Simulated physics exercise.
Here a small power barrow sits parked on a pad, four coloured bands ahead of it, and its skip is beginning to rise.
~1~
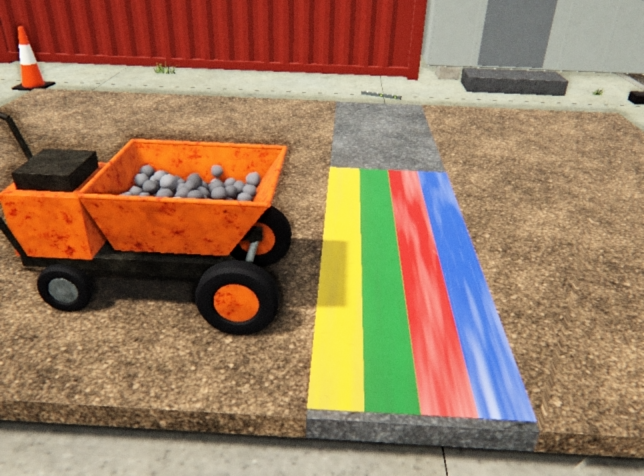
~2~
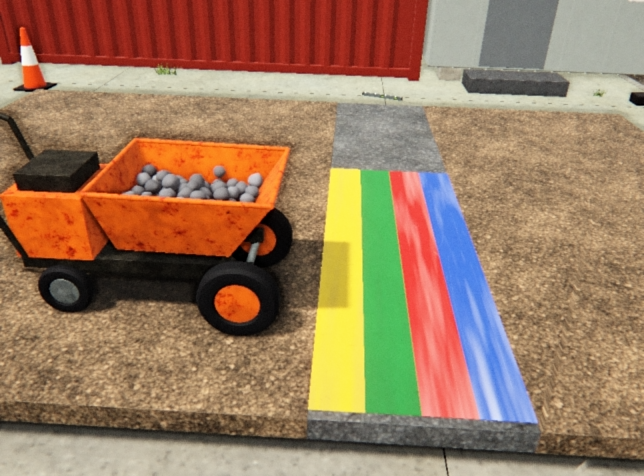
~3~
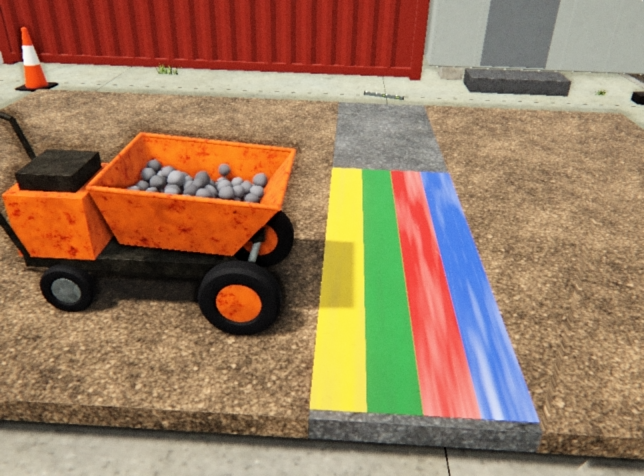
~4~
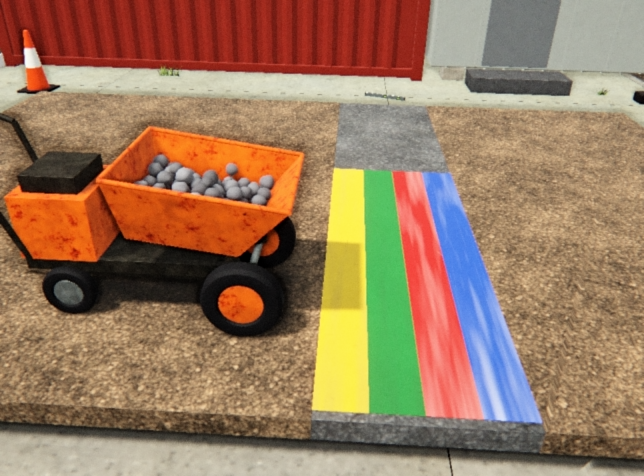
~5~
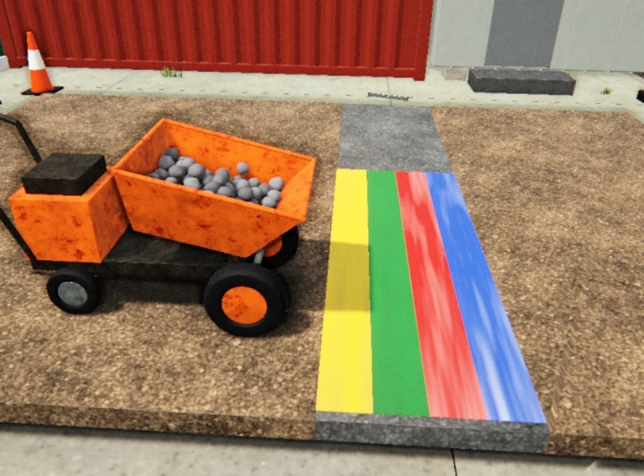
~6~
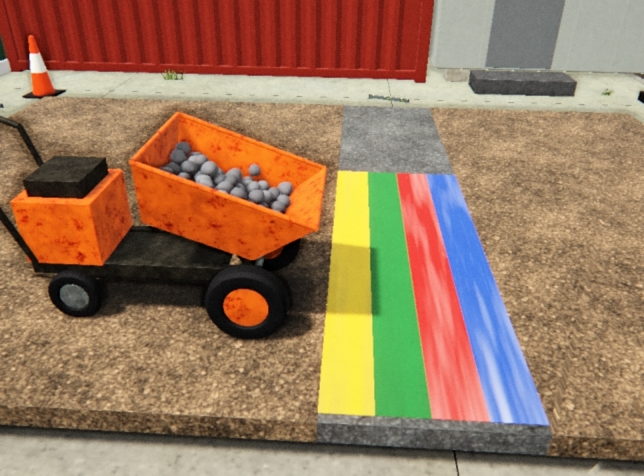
The orange skip of a small parked barrow, loaded with round grey cobbles, tilted gradually from level to a clear slant, its back rising beside four bands of yellow, green, red and blue.
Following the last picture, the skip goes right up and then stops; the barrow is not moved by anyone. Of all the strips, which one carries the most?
I would say the green one.
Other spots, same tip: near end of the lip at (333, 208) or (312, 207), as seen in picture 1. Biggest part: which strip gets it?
To begin with the red strip, and after that red.
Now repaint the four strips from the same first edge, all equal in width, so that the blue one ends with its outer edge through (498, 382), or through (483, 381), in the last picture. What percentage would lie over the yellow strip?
10 and 10 percent, roughly.
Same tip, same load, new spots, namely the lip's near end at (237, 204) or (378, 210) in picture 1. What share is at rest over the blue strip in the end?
The first position yields around 0 per cent; the second yields around 50 per cent.
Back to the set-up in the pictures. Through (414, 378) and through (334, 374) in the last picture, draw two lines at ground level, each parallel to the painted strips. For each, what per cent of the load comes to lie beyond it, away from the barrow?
Estimate: 50 %, then 100 %.
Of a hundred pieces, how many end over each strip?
Yellow strip 20 %, green strip 45 %, red strip 30 %, blue strip 5 %.
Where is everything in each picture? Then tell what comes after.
The first picture shows lip of the skip at (268, 205), level; top of the load at (184, 197), round cobbles; yellow strip at (337, 366); green strip at (389, 368); red strip at (441, 371); blue strip at (494, 374).
The second picture shows lip of the skip at (271, 207), level; top of the load at (187, 197).
The third picture shows lip of the skip at (278, 208), tipped barely; top of the load at (173, 194).
The fourth picture shows lip of the skip at (289, 213), tipped a little; top of the load at (180, 191).
The fifth picture shows lip of the skip at (303, 219), tipped a little; top of the load at (192, 186).
The sixth picture shows lip of the skip at (316, 229), tipped clearly; top of the load at (183, 179); yellow strip at (347, 370); green strip at (400, 372); red strip at (452, 375); blue strip at (505, 377).
Soon after the last picture, skip tipped steeply; all in the skip.
A little later, skip tipped steeply; most in the skip; a stray few over the yellow strip; a small part over the green strip; a stray few falling.
Later still, skip tipped right over; about a quarter in the skip; a small part over the yellow strip; about half over the green strip; about a quarter over the red strip; a stray few over the blue strip; a stray few off the paint.
By the end, skip tipped right over; a stray few in the skip; about a quarter over the yellow strip; about half over the green strip; about a quarter over the red strip; a small part over the blue strip; a stray few off the paint.
